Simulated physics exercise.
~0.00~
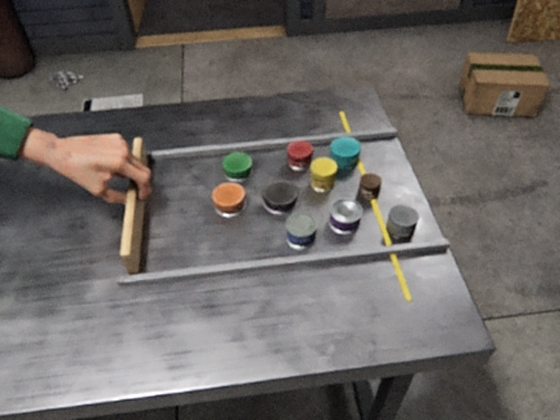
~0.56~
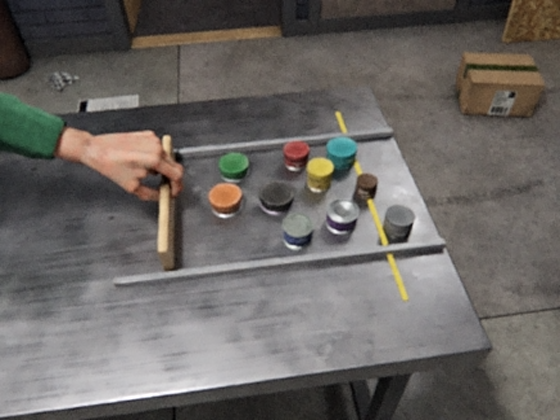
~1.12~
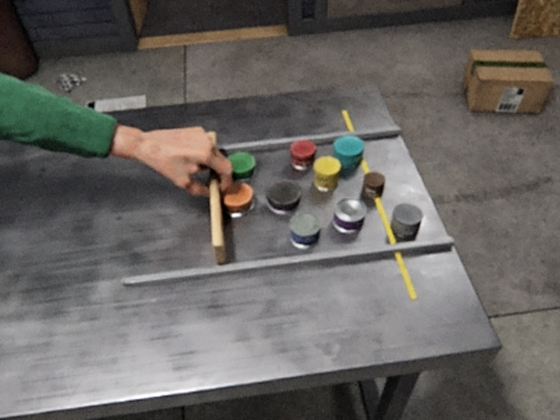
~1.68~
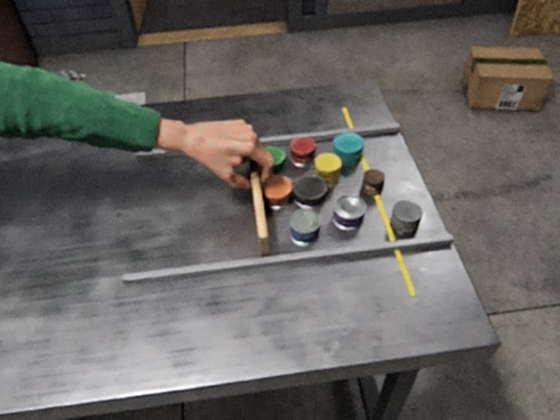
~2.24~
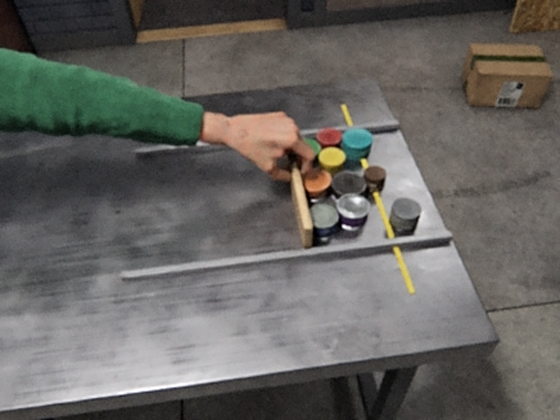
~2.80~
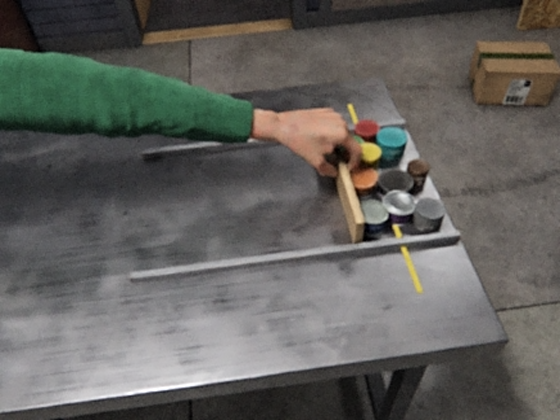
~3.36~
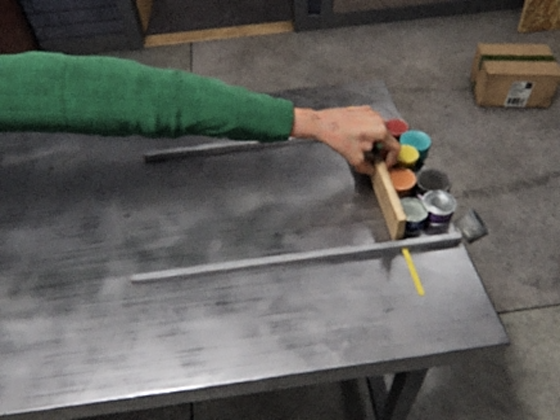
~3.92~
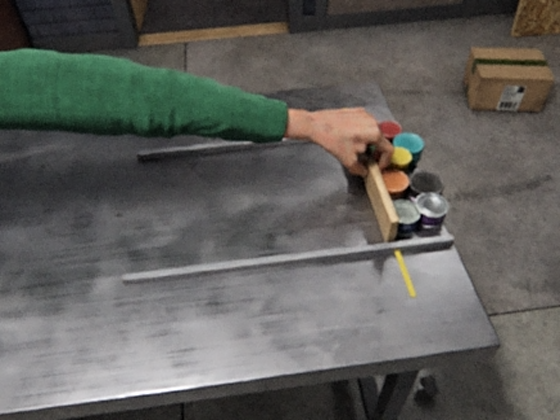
A hand slides a board rightward, bunching small tubs together and pushing two off the table.
